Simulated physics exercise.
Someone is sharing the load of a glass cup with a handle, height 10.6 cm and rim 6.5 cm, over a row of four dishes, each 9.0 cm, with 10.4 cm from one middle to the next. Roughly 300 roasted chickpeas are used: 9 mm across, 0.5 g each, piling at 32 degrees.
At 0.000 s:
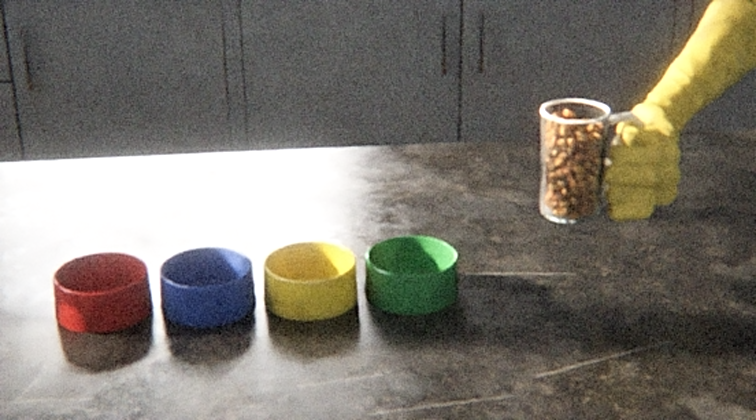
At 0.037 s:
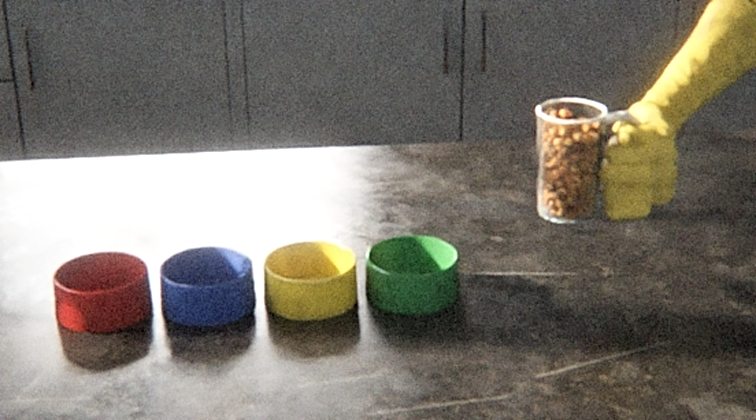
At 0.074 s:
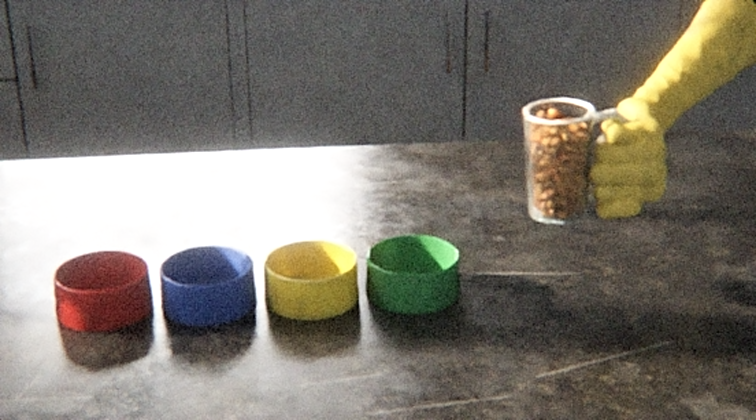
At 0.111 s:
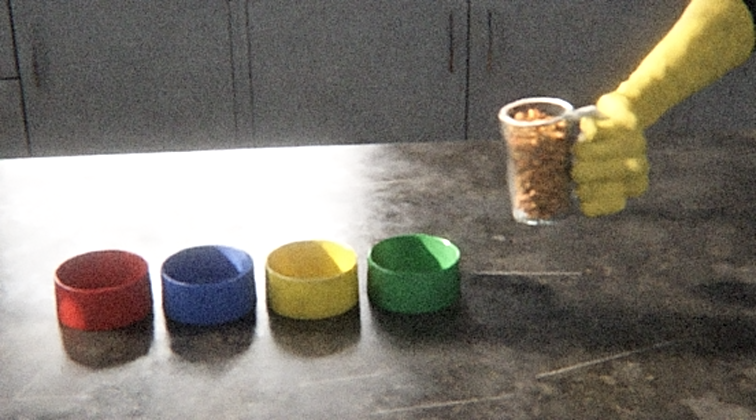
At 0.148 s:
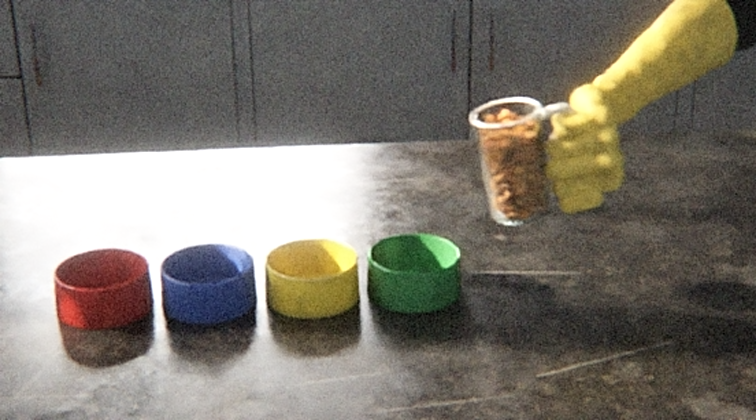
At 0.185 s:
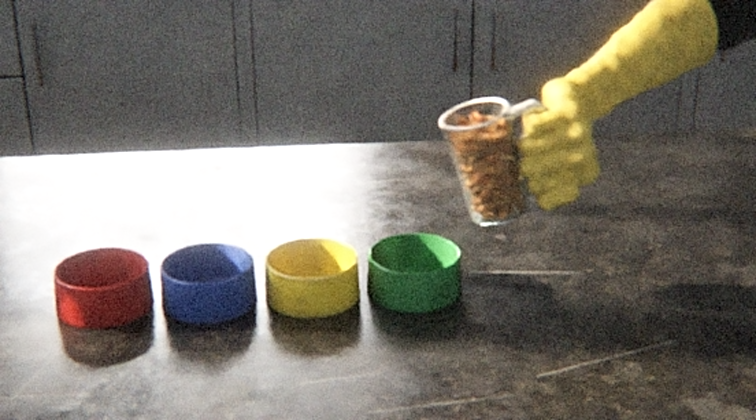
We see a yellow-gloved hand holding a clear handled cup of small brown pieces above a dark counter, right of red, blue, yellow and green dishes; the hand moves the cup left toward the green dish, tilting it slightly leftward.
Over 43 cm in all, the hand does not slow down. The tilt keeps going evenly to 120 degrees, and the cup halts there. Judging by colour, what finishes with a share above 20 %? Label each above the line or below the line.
Red: Above the line; blue: Below the line; green: Below the line; yellow: Below the line; counter: Above the line.
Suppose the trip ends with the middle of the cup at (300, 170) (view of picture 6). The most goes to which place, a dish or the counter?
The largest share goes to blue.
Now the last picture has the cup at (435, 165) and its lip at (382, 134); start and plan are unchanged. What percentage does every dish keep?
Kept per dish: Red = 50, blue = 0, green = 0, yellow = 0.
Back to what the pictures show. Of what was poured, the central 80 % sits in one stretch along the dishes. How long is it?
Roughly 15 cm of the row.
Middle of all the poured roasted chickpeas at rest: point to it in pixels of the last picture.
I'd say roughly (82, 293).
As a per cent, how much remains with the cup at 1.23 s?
30 per cent.
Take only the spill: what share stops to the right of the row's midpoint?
Fraction on that side: Around 0 %.
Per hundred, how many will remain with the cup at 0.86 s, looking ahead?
Around 75 per cent of the load.
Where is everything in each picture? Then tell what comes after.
The first frame shows cup at (573, 162), tilt 0 degrees, lip at (543, 113), moved 0.0 cm; middle of the pieces at (569, 162); green dish at (411, 256); yellow dish at (309, 261); blue dish at (206, 267); red dish at (101, 273).
The second frame shows cup at (569, 162), tilt 1 degrees, lip at (539, 113), moved 0.4 cm; middle of the pieces at (566, 162).
The third frame shows cup at (559, 162), tilt 3 degrees, lip at (526, 114), moved 1.6 cm; middle of the pieces at (555, 162).
The fourth frame shows cup at (539, 162), tilt 6 degrees, lip at (503, 117), moved 3.7 cm; middle of the pieces at (536, 162).
The fifth frame shows cup at (514, 163), tilt 11 degrees, lip at (473, 120), moved 6.3 cm; middle of the pieces at (511, 163).
The sixth frame shows cup at (488, 163), tilt 16 degrees, lip at (442, 124), moved 9.0 cm; middle of the pieces at (485, 164); green dish at (414, 253); yellow dish at (311, 258); blue dish at (207, 263); red dish at (101, 268). The cup turns about 125 degrees a second and travels 72 cm a second.
After 0.59 s, tilt 66 degrees; cup holds 100 %.
After 0.86 s, tilt 100 degrees; cup holds 75 %, red 5 %.
After 1.23 s, tilt 120 degrees; cup holds 30 %, red 45 %.
In the end, at 2.0 s, red 65 %, blue 0 %, green 0 %, yellow 0 %, counter 35 %.
